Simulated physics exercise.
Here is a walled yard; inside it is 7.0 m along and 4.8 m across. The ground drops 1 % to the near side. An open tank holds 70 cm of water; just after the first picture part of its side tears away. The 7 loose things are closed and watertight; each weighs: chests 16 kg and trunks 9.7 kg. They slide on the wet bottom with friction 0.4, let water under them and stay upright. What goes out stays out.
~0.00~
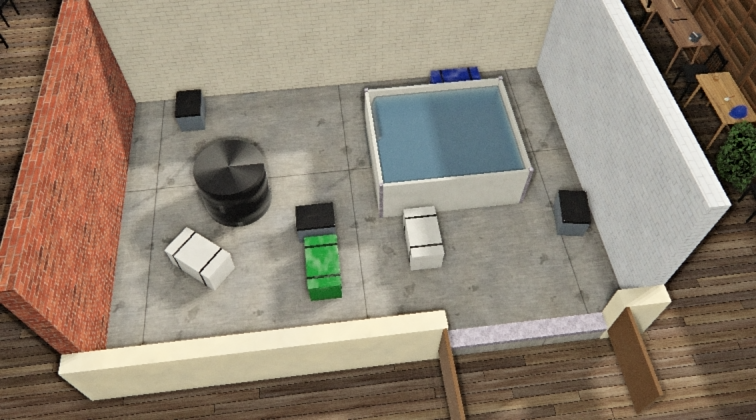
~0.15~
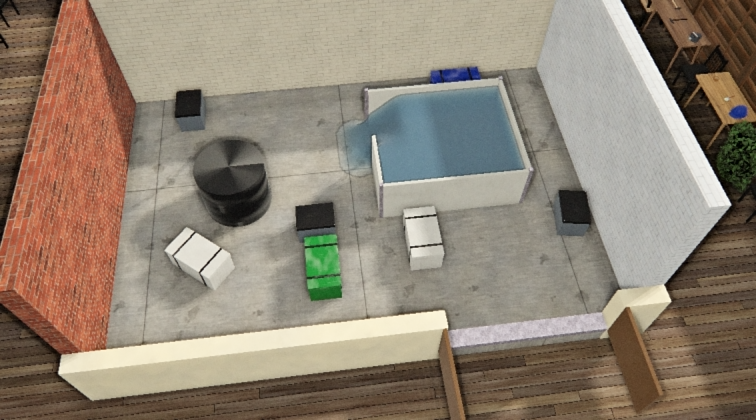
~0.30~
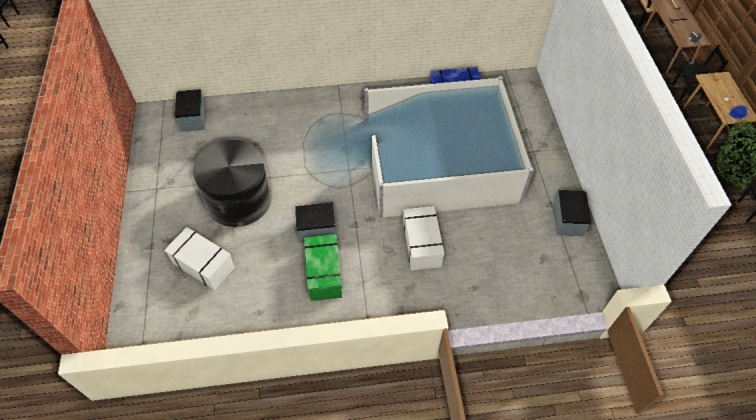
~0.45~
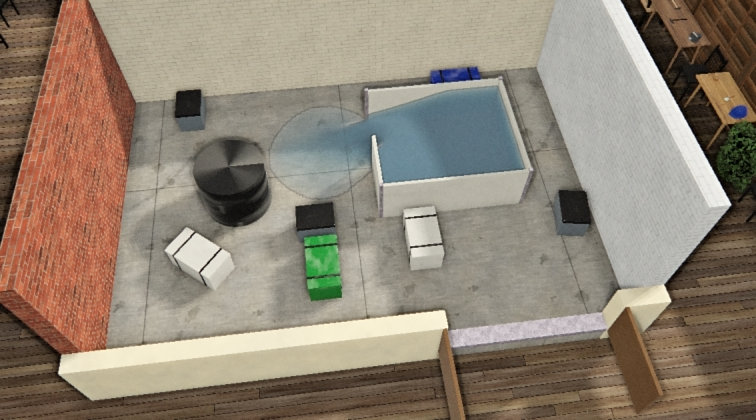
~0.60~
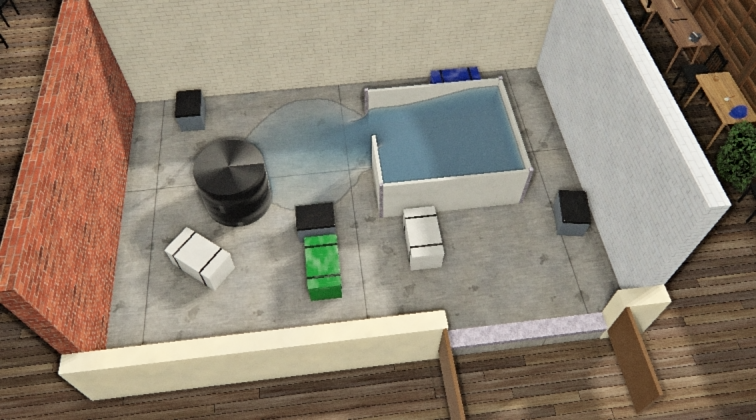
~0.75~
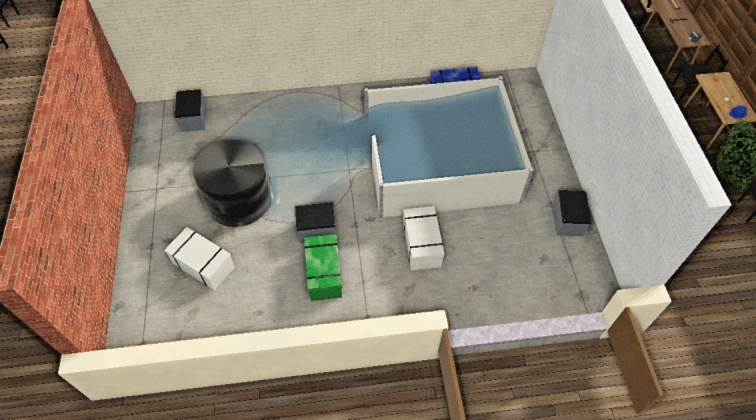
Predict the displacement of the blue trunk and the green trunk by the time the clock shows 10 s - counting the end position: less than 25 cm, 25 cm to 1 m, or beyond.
The blue trunk slides a little; the green trunk gets carried off.
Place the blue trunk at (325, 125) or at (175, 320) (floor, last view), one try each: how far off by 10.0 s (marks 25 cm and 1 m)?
In turn: It travels far; it travels far.
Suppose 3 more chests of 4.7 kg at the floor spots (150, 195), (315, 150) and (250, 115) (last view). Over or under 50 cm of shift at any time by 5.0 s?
In turn: Over, over, over.
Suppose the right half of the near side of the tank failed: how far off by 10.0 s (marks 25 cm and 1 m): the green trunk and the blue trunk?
Then the green trunk barely shifts, the blue trunk stays put.
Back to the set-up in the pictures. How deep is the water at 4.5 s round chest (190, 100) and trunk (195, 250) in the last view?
About 18 and 18 cm.
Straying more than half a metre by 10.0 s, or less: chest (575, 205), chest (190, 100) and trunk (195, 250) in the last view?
In that order: More, over, past it.
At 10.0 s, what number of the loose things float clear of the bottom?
5 of them.
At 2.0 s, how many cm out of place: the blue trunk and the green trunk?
Roughly 0 and 0 cm by then.
After 2.0 s the blue trunk is near (457, 78), 0.0 m from its start, aground; the green trunk is near (322, 261), 0.0 m from its start, aground; 0 of 7 are out; 1 afloat.
After 4.5 s the blue trunk is near (457, 78), 0.0 m from its start, aground; the green trunk is near (322, 261), 0.0 m from its start, aground; 0 of 7 are out; 2 afloat.
After 7.0 s the blue trunk is near (457, 78), 0.0 m from its start, aground; the green trunk is near (407, 223), 1.3 m from its start, afloat; 0 of 7 are out; 3 afloat.
After 10.0 s the blue trunk is near (491, 79), 0.6 m from its start, afloat; the green trunk is near (578, 235), 3.5 m from its start, afloat; 0 of 7 are out; 5 afloat.
